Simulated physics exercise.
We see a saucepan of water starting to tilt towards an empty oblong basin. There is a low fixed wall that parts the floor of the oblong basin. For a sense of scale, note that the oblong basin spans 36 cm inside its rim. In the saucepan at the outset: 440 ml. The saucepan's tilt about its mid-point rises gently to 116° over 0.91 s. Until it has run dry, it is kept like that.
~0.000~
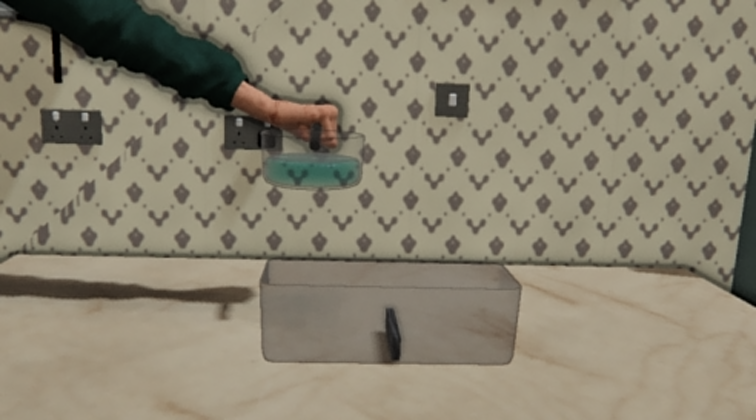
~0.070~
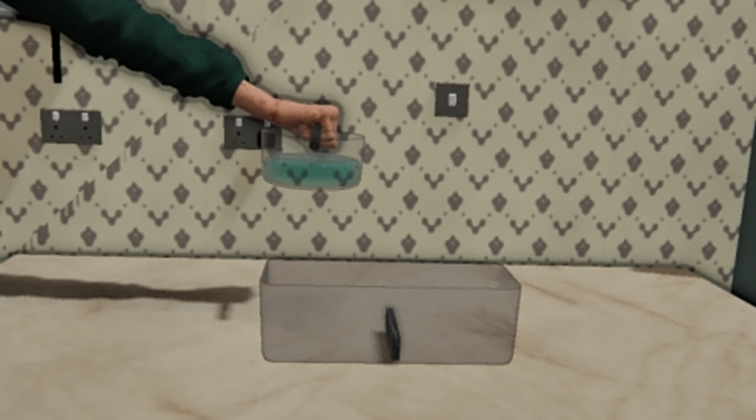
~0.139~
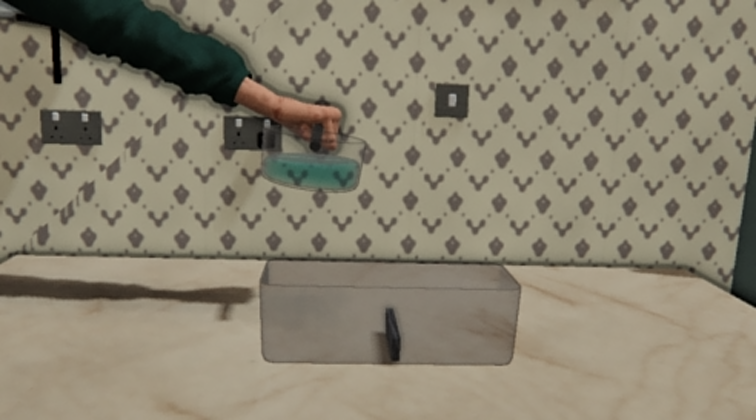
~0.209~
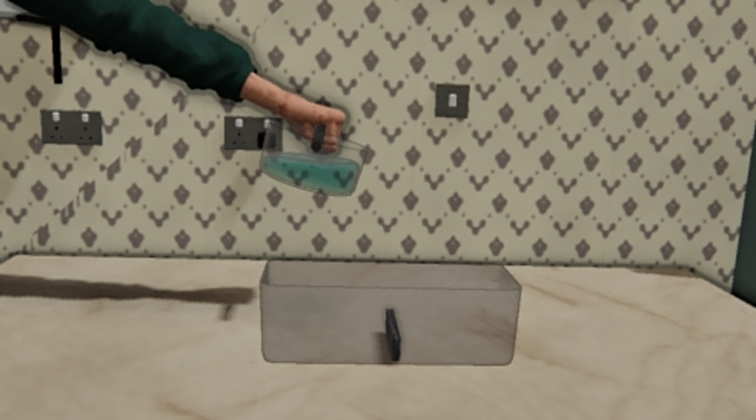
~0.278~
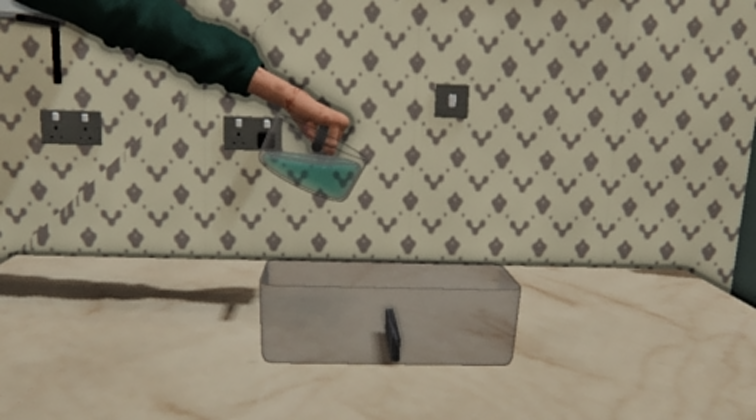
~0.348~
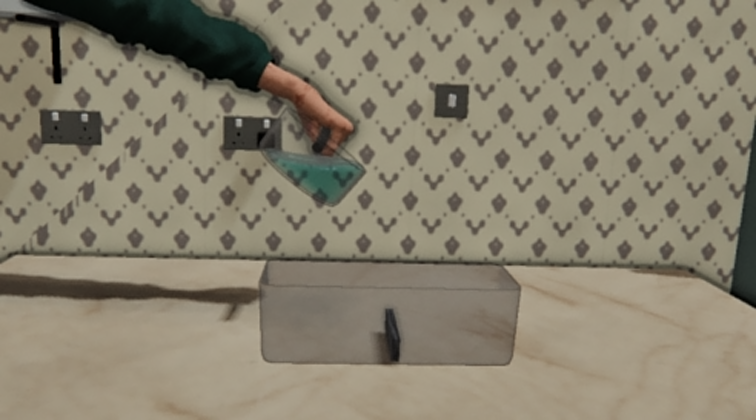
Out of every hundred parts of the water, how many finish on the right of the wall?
About 37 in every hundred.
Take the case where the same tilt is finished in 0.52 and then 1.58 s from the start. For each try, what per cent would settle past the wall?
Try 1: Approx. 20 %; try 2: Approx. 50 %.
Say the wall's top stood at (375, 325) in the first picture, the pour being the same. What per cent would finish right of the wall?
Then it comes to around 60 per cent.
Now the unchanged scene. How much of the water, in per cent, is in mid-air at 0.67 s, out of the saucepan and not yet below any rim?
It comes to roughly 36 per cent.
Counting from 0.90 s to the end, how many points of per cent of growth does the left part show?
Roughly 8 percent.
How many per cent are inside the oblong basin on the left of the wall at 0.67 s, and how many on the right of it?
Some 14 per cent left and 22 right.
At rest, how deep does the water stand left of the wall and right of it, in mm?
The left ends up at roughly 12 mm, with the right at roughly 8 mm.
By 0.67 s the tilt is 97° and 28 per cent is still to pour, 15 is left of the wall and 22 right of it.
By 0.90 s the tilt is 116° and 2 per cent is still to pour, 55 is left of the wall and 35 right of it.
By 1.14 s the tilt is 116° and 0 per cent is still to pour, 62 is left of the wall and 36 right of it.
By 1.41 s the tilt is 116° and 0 per cent is still to pour, 62 is left of the wall and 37 right of it.
At rest 62 per cent lies left of the wall, 37 right of it and 1 outside.
